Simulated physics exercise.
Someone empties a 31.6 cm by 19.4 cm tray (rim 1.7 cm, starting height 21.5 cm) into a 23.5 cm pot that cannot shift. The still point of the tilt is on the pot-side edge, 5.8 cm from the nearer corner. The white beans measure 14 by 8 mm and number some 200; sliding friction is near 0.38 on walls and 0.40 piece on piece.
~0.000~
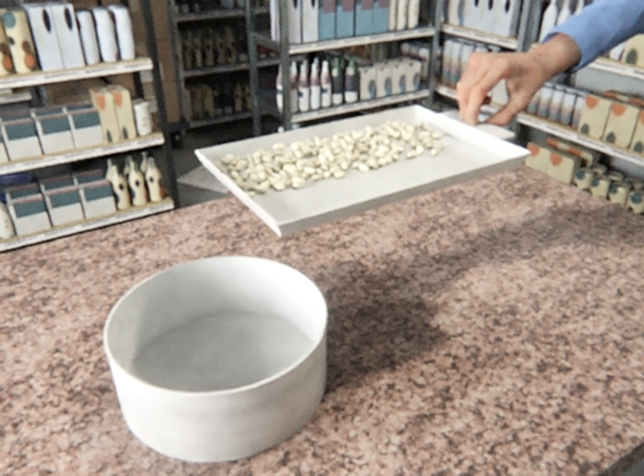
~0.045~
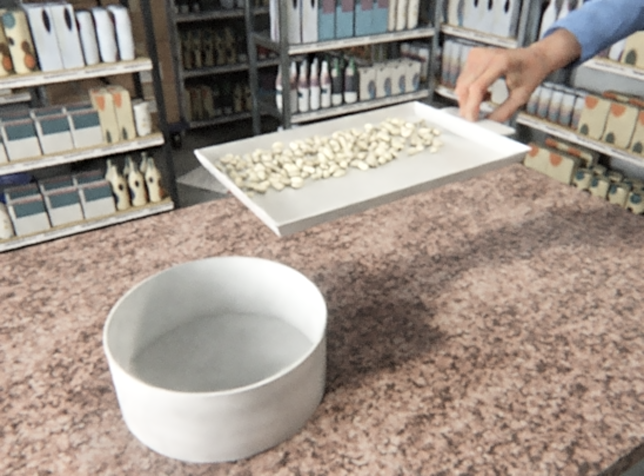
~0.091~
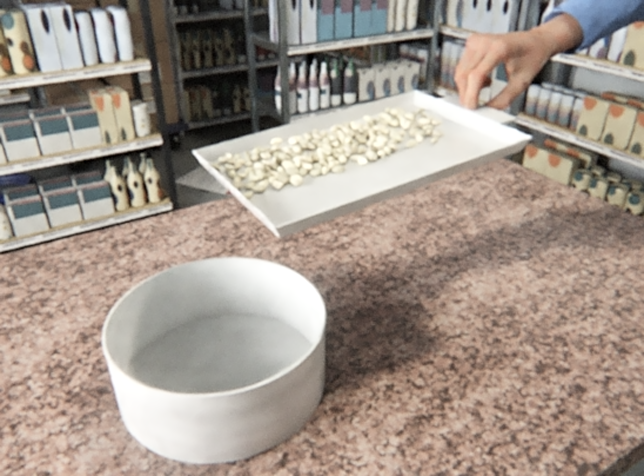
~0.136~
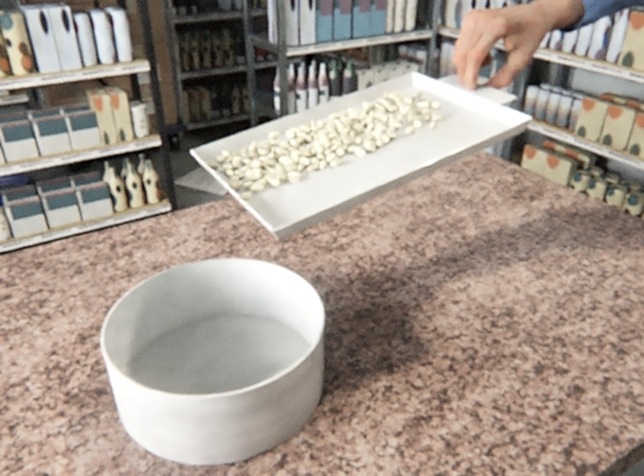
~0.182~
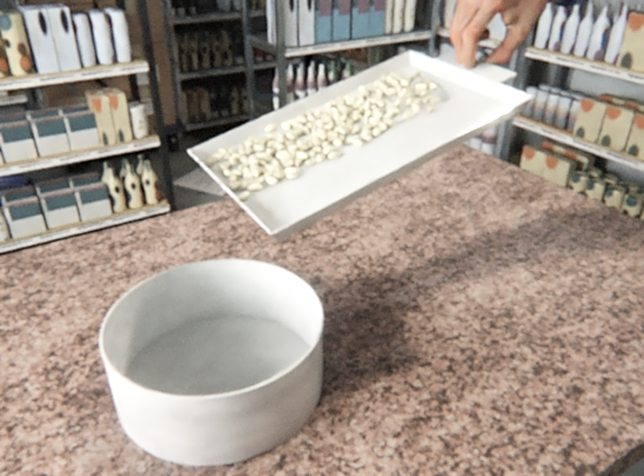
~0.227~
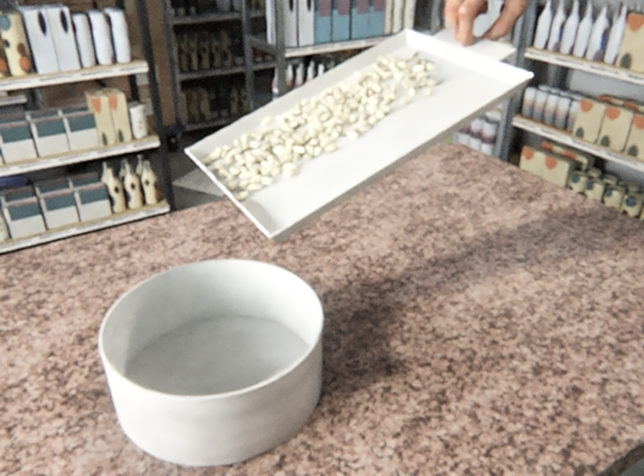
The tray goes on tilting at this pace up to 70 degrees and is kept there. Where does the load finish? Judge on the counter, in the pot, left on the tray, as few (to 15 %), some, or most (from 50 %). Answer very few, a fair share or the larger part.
Counter very few, pot the larger part, tray very few.
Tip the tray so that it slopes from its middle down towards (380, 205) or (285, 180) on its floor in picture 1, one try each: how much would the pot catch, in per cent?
Some 45 and 65 per cent.
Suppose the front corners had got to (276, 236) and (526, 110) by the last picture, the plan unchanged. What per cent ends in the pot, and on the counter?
Pot 70, counter 30.
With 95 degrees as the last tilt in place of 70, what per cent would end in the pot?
It would be near 90 per cent.
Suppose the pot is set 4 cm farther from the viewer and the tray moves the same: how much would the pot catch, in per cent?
Then about 70 per cent.
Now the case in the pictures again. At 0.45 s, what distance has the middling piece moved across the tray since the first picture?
Roughly 4 cm.
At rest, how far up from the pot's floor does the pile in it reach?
Some 2.0 cm.
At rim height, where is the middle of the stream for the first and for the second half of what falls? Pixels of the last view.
First near (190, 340), later near (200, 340).
Then, at 0.45 s, tilt 45 degrees; the tray holds 100 %, the pot 0 %.
After 0.61 s, tilt 63 degrees; the tray holds 90 %, the pot 0 %.
Then, at 0.88 s, tilt 70 degrees; the tray holds 10 %, the pot 75 %.
At rest (2.0 s), counter 5 %, pot 90 %, tray 5 %.
